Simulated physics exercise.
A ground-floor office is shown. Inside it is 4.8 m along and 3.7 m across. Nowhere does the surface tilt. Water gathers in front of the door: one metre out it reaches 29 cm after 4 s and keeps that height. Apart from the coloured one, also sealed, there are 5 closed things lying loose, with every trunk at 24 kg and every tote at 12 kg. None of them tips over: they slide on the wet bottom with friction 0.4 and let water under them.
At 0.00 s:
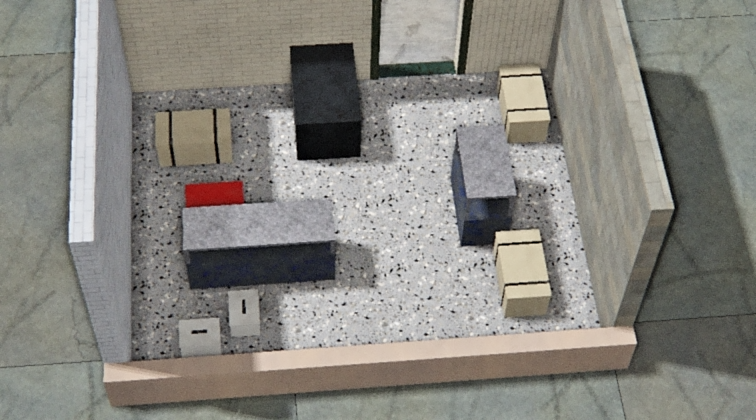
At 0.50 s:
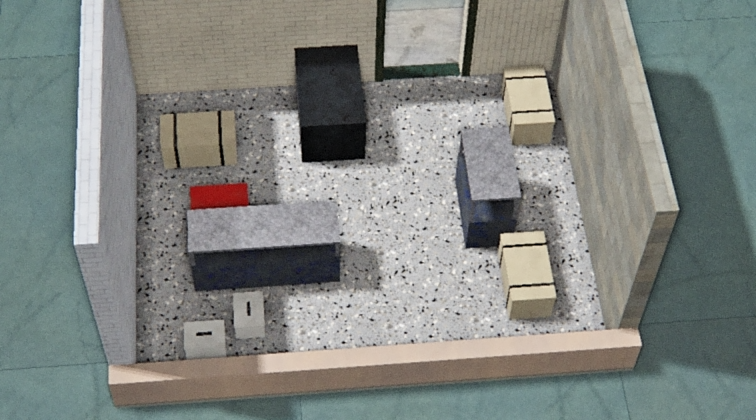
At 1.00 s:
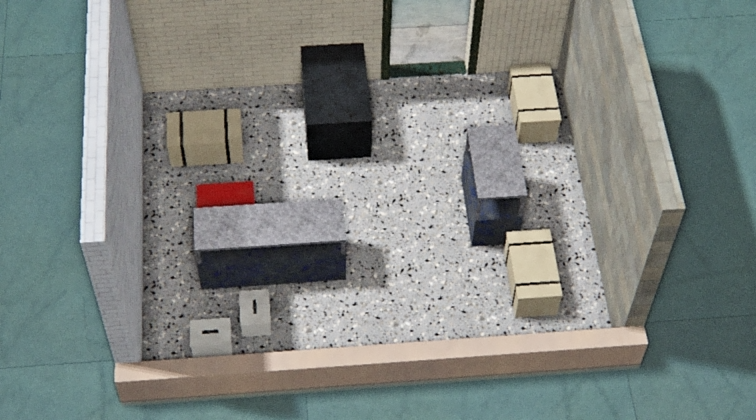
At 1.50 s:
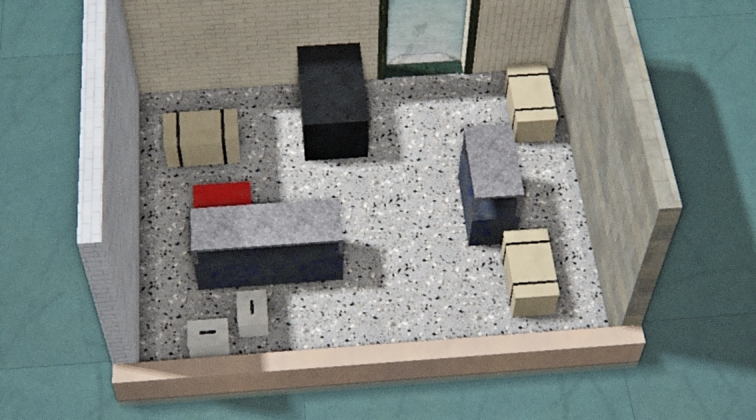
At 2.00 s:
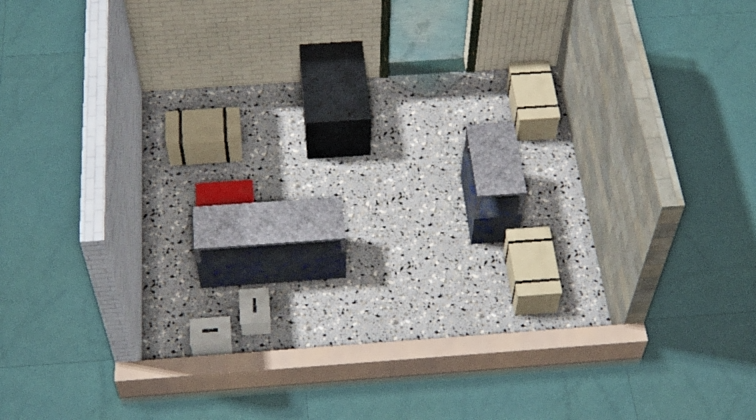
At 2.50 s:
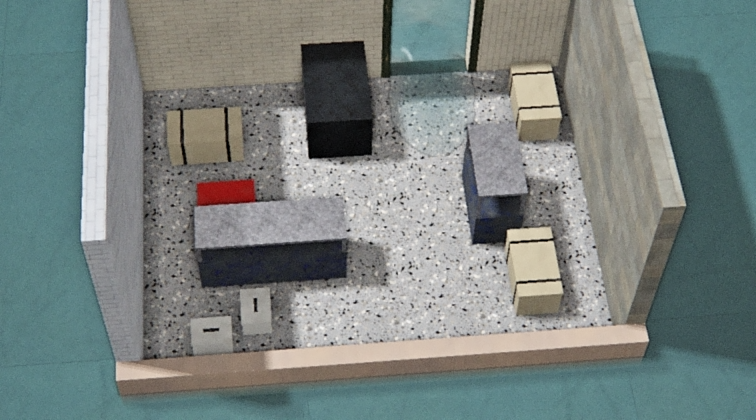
In this clip, greenish-blue water covers the ground around a small office and rises behind the door at the back, then a thin patch spreads onto the speckled floor inside, while the red crate, desks and boxes stay still.
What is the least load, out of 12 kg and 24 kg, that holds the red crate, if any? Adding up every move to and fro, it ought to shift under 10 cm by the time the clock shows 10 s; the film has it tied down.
The lower figure is adequate.
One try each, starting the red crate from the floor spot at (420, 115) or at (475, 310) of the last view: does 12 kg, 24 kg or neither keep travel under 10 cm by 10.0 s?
Try by try, no option works; no option works.
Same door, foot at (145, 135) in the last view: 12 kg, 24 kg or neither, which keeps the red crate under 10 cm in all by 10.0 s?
With that change, neither one suffices.
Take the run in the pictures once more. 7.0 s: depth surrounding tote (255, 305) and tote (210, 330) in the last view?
Depth approx. 6 cm / 5 cm.
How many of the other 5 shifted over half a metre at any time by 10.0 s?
It adds up to 3.
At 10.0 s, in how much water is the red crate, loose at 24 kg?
About 4 cm.
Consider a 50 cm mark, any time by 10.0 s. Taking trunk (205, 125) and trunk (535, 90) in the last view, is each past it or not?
Object 1: Not surpassed, object 2: Not surpassed.
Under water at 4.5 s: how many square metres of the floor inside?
Close to 7.0 m2, I'd say.
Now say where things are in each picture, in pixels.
The first picture shows the red crate at (214, 198), on the bottom; 0.0 m2 under water; 0 of 6 have shifted.
The second picture shows the red crate at (219, 200) rests on the ground; water covers 0.0 m2; 0 of 6 have shifted.
The third picture shows the red crate at (225, 198) rests on the ground; 0.0 m2 under water; 0 of 6 have shifted.
The fourth picture shows the red crate at (222, 199) rests on the ground; water covers 0.0 m2; 0 of 6 have shifted.
The fifth picture shows the red crate at (225, 197) rests on the ground; water covers 0.2 m2; 0 of 6 have shifted.
The sixth picture shows the red crate at (226, 197), on the bottom; water covers 0.9 m2; 0 of 6 have shifted.
After 3.5 s the red crate would be 0 cm from its start with 12 kg and 0 cm from its start with 24 kg; 0 cm of water round it then.
After 4.5 s the red crate would be 0 cm from its start with 12 kg and 0 cm from its start with 24 kg; 0 cm of water round it then.
After 7.0 s the red crate would be 0 cm from its start with 12 kg and 0 cm from its start with 24 kg; 2 cm of water round it then.
After 10.0 s the red crate would be 0 cm from its start with 12 kg and 0 cm from its start with 24 kg; 4 cm of water round it then.
